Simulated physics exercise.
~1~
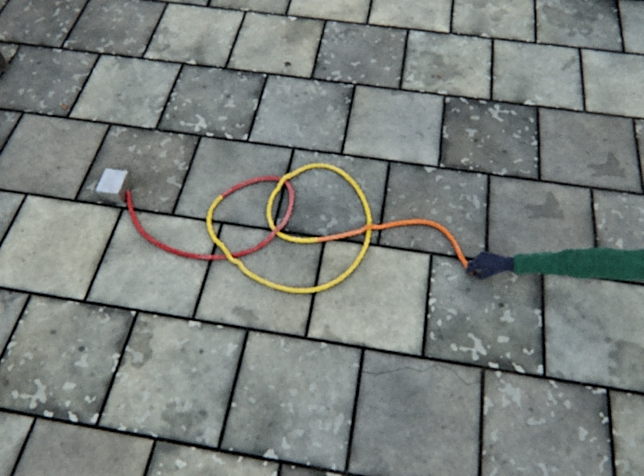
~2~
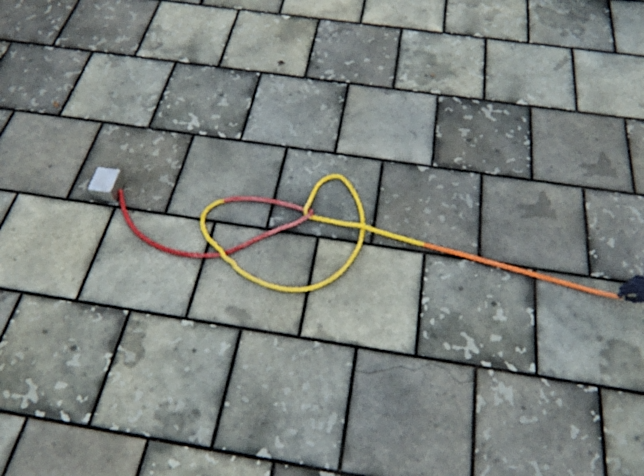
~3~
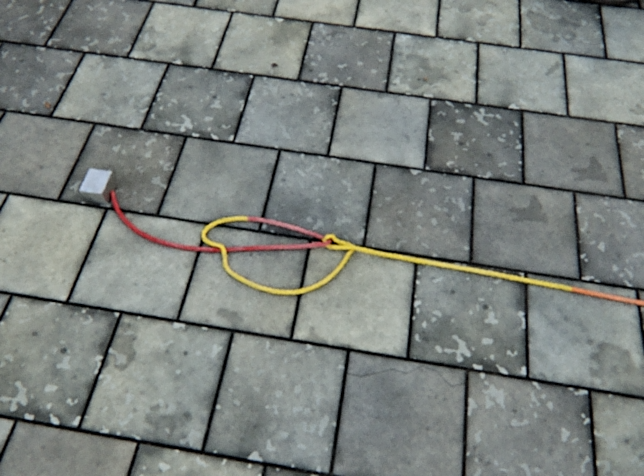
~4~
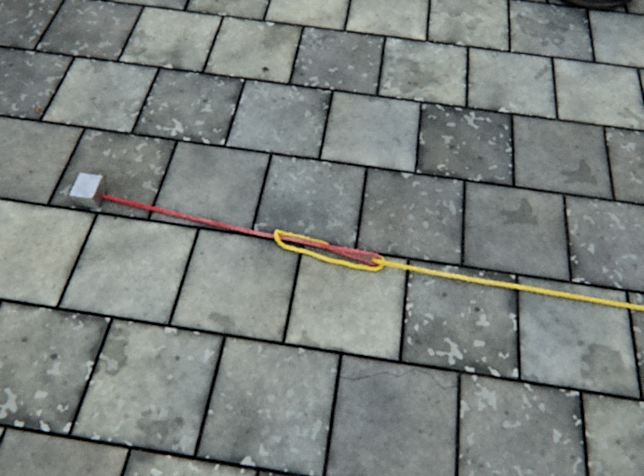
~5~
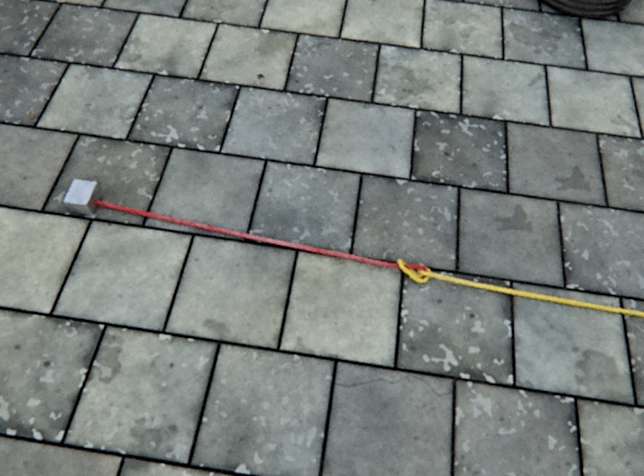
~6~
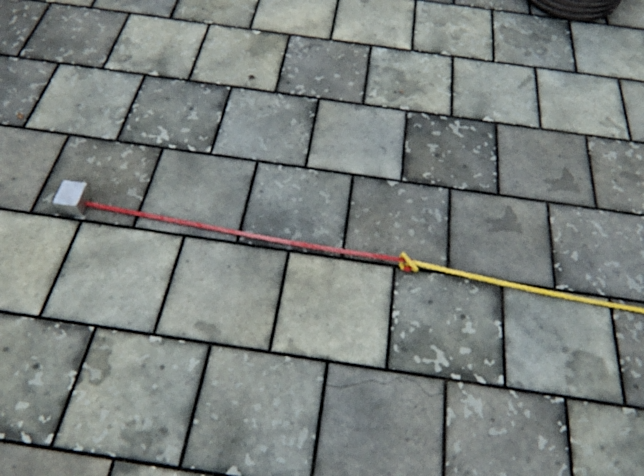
On a surface of grey paving slabs, a looped rope coloured red, yellow and orange, held at a small block on the left, is drawn to the right by its free end; its loops shrink and tighten into a small knot between the straightened red and yellow lengths.
